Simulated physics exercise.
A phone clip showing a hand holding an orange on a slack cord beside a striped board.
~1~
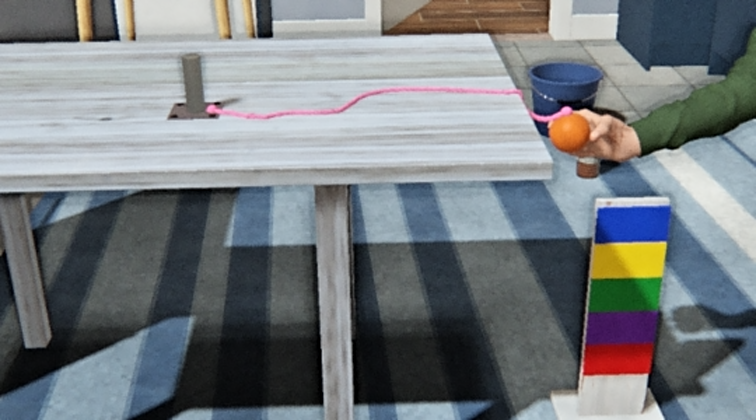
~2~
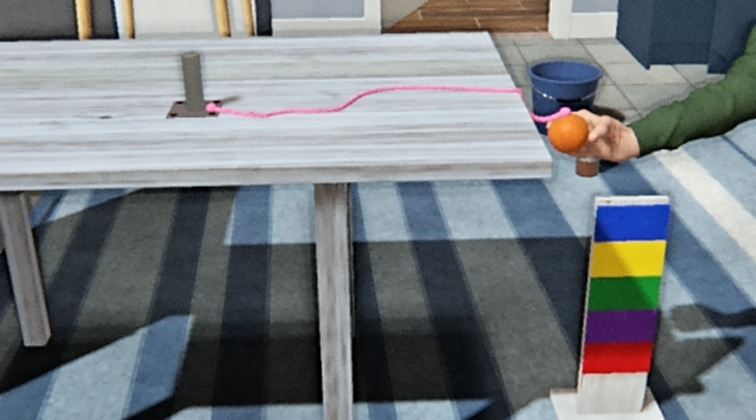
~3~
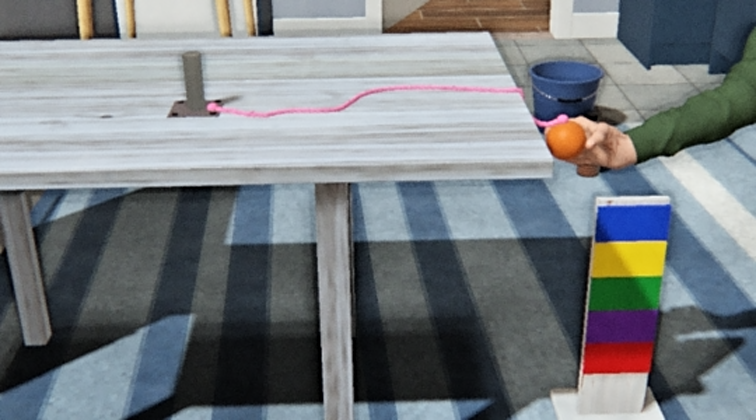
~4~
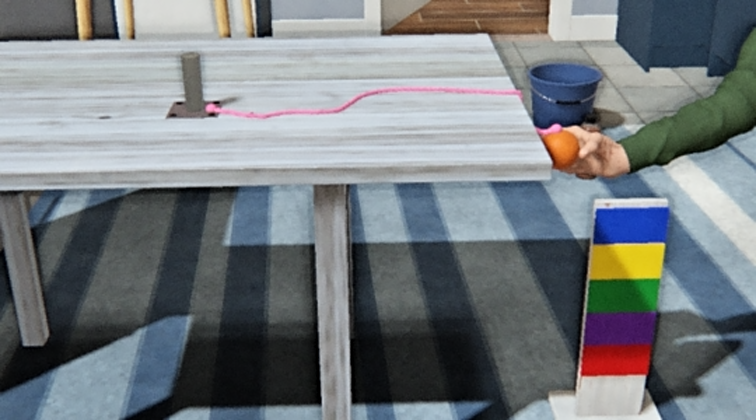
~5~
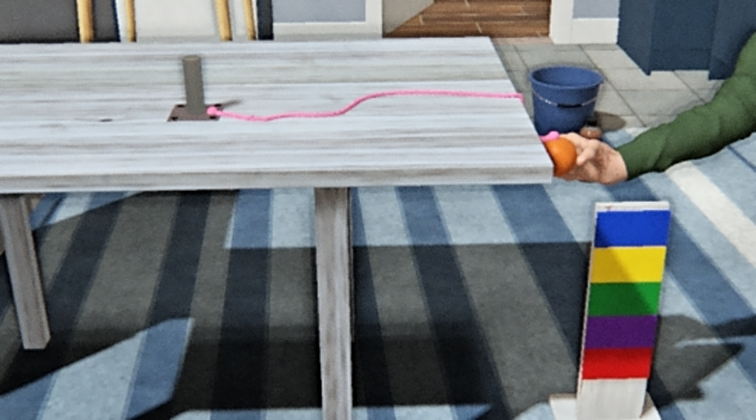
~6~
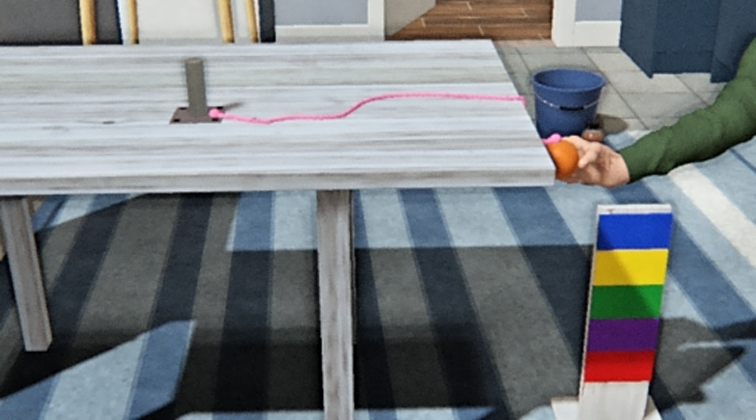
The video shows a hand at the edge of a wooden table holding an orange tied to a slack pink cord, above a board with coloured stripes; the hand lowers the orange slightly and moves it a little left.
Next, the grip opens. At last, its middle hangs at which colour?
At blue.
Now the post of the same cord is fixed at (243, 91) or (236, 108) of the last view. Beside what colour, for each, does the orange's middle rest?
For the first spot, yellow; for the second, yellow.
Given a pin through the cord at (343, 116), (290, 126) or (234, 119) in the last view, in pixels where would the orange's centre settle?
Estimated spots in sequence: (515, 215), (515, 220), (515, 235).
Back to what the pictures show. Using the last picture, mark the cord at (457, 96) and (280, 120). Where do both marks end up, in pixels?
The first at (515, 104), the second at (304, 111).
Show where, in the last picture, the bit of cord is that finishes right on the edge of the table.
(471, 97), approximately.
A little later, orange near (497, 234); level with blue.
Next, orange near (532, 240); level with blue.
When it is over, orange near (517, 239); level with blue. The blue one.
